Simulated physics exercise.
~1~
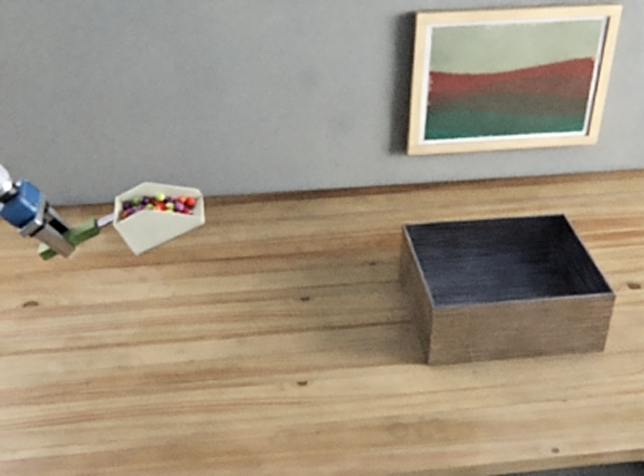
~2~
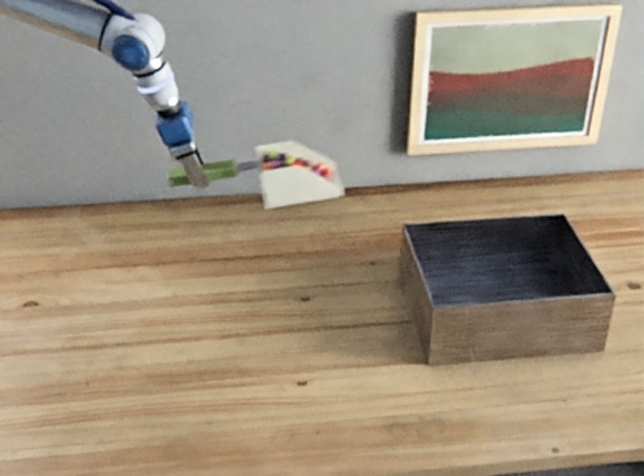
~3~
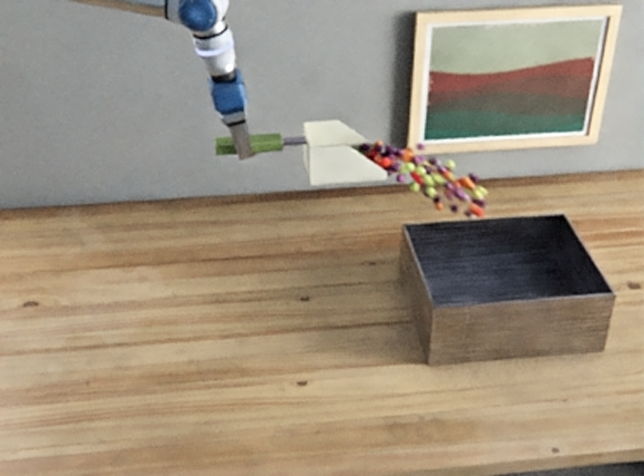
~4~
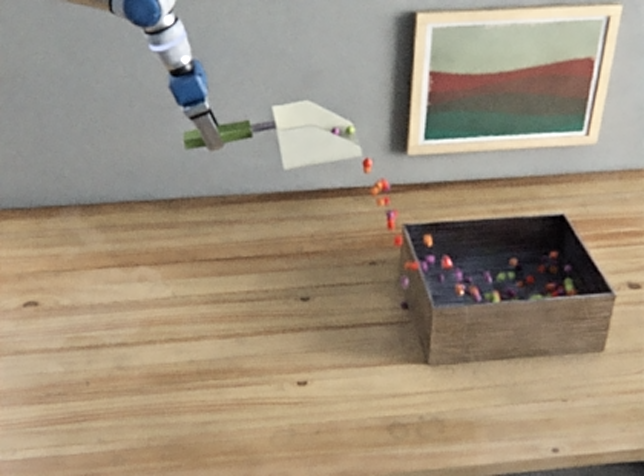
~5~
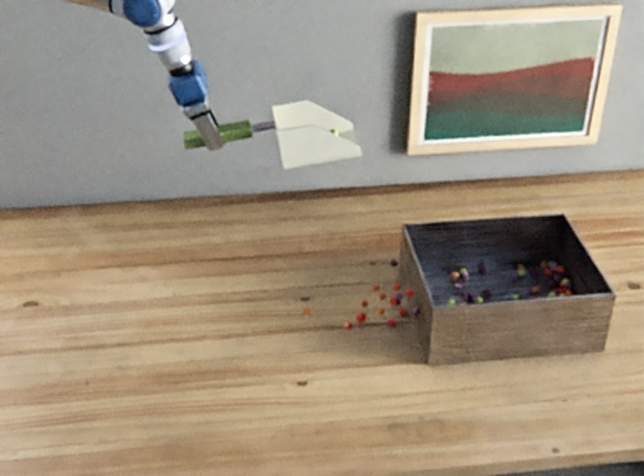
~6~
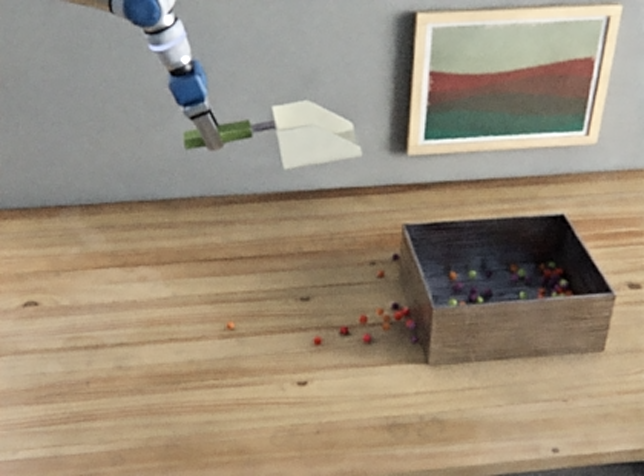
A robot arm carried a pale scoop of colorful round sweets to the right over a wooden table, flung them toward an open box, then drew back a little; most landed inside, while some spilled and scattered on the tabletop to its left.
